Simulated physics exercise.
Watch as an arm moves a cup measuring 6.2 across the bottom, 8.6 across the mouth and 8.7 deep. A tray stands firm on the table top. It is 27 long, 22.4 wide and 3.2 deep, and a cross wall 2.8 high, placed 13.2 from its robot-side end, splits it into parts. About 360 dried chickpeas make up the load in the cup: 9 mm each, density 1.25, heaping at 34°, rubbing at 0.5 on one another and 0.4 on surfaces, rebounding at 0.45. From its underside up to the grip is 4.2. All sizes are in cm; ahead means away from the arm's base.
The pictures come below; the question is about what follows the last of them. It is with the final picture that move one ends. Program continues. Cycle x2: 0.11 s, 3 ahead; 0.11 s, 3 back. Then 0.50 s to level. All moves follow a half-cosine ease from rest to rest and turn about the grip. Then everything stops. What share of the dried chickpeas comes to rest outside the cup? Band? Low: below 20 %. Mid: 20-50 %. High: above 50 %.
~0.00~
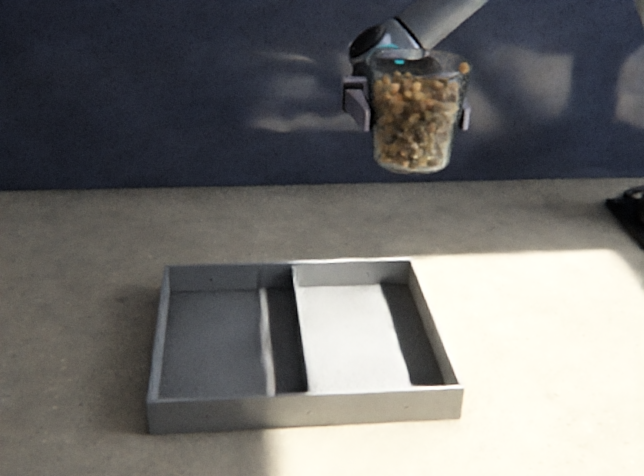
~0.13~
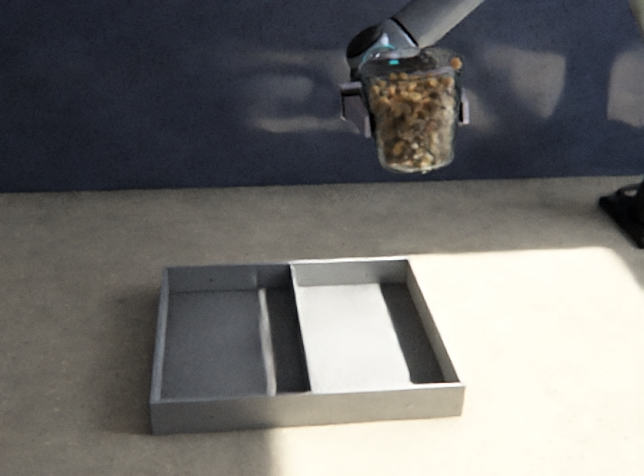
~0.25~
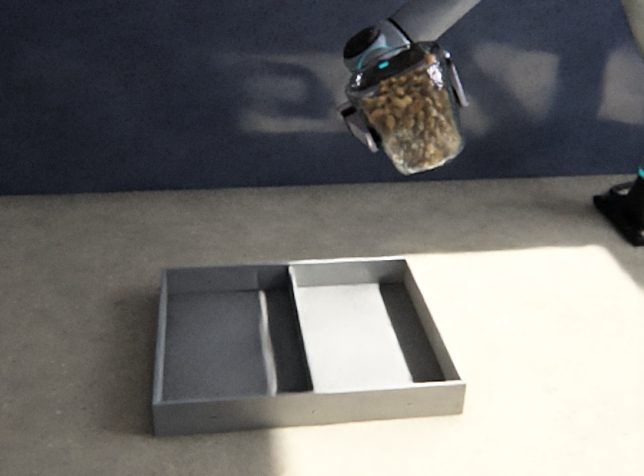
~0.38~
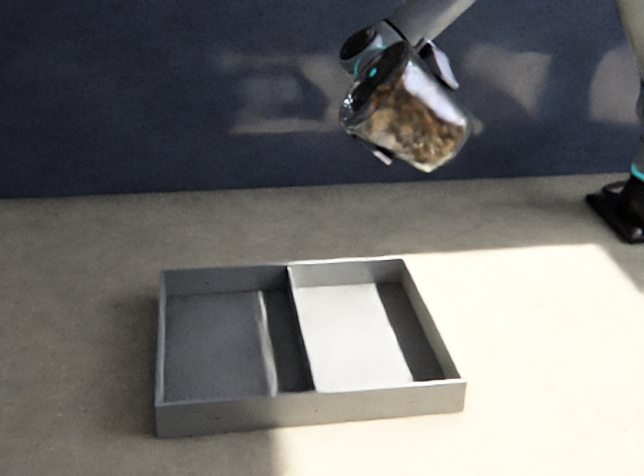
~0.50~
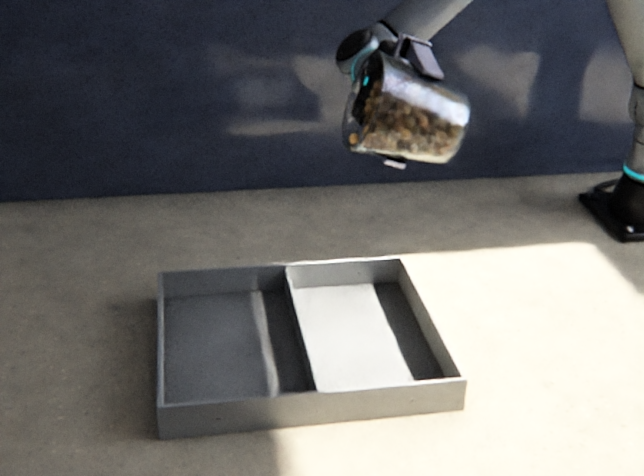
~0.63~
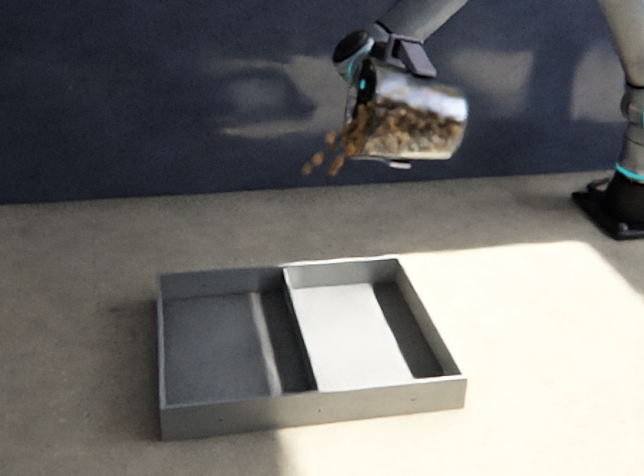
High.
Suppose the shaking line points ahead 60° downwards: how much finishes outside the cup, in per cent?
25 %.
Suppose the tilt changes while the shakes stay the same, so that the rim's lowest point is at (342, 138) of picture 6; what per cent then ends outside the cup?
The share is around 35 %.
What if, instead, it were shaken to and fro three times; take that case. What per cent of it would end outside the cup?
75 %.
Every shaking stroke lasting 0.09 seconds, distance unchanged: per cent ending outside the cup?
Estimate: Close to 75 percent.
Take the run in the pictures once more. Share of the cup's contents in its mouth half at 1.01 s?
Around 70 in a hundred.
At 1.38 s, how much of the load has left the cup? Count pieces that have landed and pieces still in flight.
Near 65 per cent.
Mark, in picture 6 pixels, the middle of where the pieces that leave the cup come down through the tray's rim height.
I'd put it somewhere near (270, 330).
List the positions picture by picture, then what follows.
In the first picture, cup middle at (415, 114), level; upper third of the load around (416, 98), from x 375 to 465, top at y 70; 360 in the cup.
In the second picture, cup middle at (414, 114), tilted 8° forward; upper third of the load around (416, 98), from x 375 to 455, top at y 65.
In the third picture, cup middle at (413, 114), tilted 27° forward; upper third of the load around (418, 98), from x 370 to 455, top at y 60.
In the fourth picture, cup middle at (411, 115), tilted 52° forward; upper third of the load around (416, 99), from x 365 to 460, top at y 70.
In the fifth picture, cup middle at (409, 115), tilted 71° forward; upper third of the load around (416, 100), from x 355 to 460, top at y 80.
In the sixth picture, cup middle at (408, 116), tilted 79° forward; upper third of the load around (421, 104), from x 305 to 455, top at y 85; 354 in the cup, 6 in flight or on a rim.
By 1.01 s, tilted 79° forward, highest piece 25 above the table; 198 in the cup, 119 in the far-side part, 24 in the robot-side part, 19 in flight or on a rim.
By 1.38 s, tilted 25° forward, highest piece 27 above the table; 195 in the far-side part, 118 in the cup, 43 in the robot-side part, 2 on the table or floor, 2 in flight or on a rim.
By 1.77 s, level, highest piece 25 above the table; 197 in the far-side part, 118 in the cup, 43 in the robot-side part, 2 on the table or floor.
By 2.82 s, level, highest piece 25 above the table; 197 in the far-side part, 118 in the cup, 43 in the robot-side part, 2 on the table or floor.
Final count, 197 in the far-side part, 118 in the cup, 43 in the robot-side part, 2 on the table or floor. That is 67 % outside the cup.
